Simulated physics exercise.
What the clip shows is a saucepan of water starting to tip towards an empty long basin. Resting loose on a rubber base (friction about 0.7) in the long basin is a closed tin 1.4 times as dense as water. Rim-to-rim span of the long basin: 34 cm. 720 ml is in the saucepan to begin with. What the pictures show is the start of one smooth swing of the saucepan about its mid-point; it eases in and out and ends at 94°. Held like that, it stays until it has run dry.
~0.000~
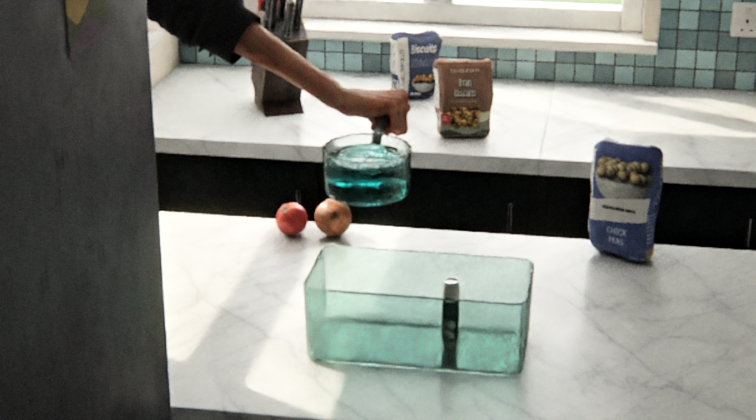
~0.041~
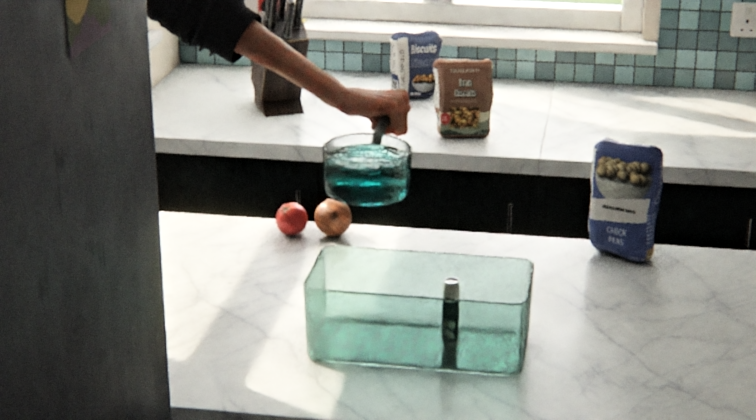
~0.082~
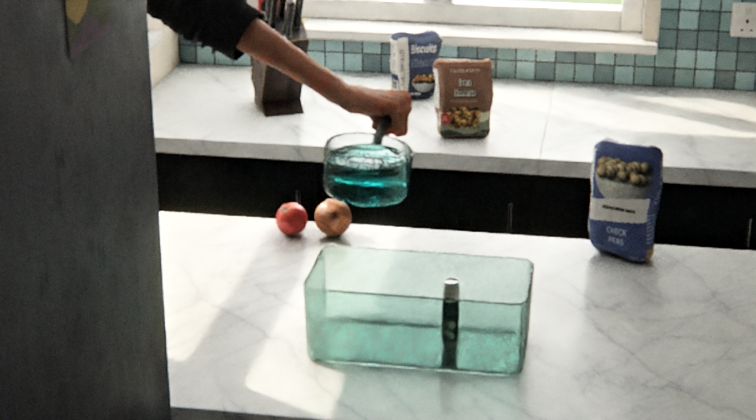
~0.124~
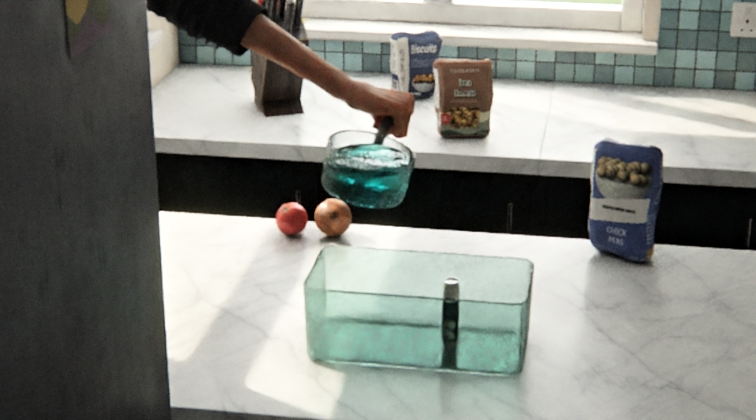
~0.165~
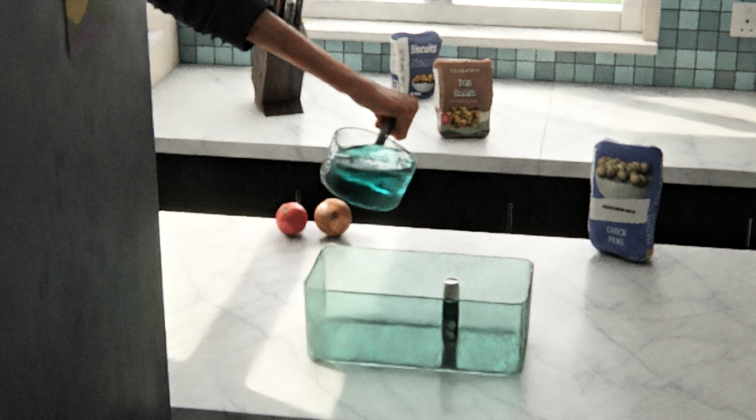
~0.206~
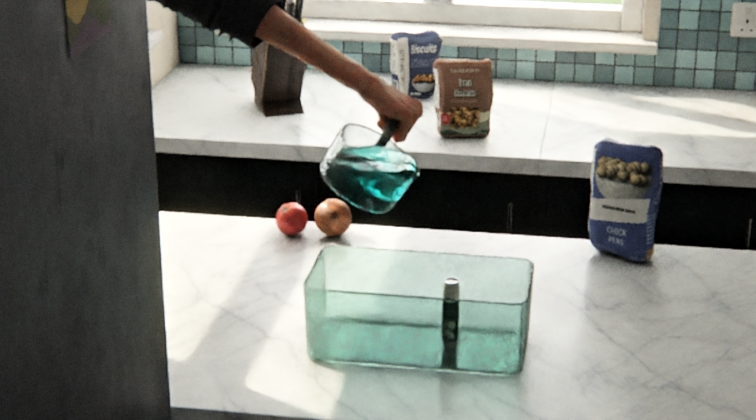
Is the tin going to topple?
It is upset.
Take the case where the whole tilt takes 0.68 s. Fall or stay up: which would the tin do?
Result: Tin tipped over.
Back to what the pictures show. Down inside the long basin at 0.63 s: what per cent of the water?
Close to 78 in a hundred.
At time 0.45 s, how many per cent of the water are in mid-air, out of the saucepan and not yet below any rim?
At that moment, about 52 percent.
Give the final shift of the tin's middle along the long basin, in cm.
The tin's middle ends up about 6.0 cm along the basin.
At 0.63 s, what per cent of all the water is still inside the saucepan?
10 %.
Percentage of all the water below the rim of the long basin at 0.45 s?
I'd put it near 14 percent.
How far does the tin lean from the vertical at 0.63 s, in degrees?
I'd put it at close to 0 degrees off upright.
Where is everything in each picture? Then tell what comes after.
It leans 0°; its right rim is at (410, 151); the water meets the walls at (327, 154) and (409, 159); the long basin's rim runs from (313, 267) to (530, 283); the tin's top is at (451, 283), in the first frame.
It leans 1°; its right rim is at (411, 152); the water meets the walls at (327, 154) and (409, 159), in the second frame.
It leans 6°; its right rim is at (412, 156); the water meets the walls at (328, 153) and (410, 160), in the third frame.
It leans 13°; its right rim is at (414, 161); the water meets the walls at (329, 152) and (412, 162), in the fourth frame.
It leans 21°; its right rim is at (415, 168); the water meets the walls at (328, 153) and (415, 163), in the fifth frame.
It leans 32°; its right rim is at (415, 177); the water meets the walls at (327, 153) and (415, 170); 3 per cent is over the edge, in the sixth frame.
After 0.45 s the tilt is 90° and 35 per cent is still to pour; the tin stands where it began.
After 0.63 s the tilt is 94° and 11 per cent is still to pour; the tin stands where it began.
After 0.82 s the tilt is 94° and 3 per cent is still to pour; the tin leans 16°.
After 1.02 s the tilt is 94° and 1 per cent is still to pour; the tin lies on its side.
In the end the tin lies on its side.
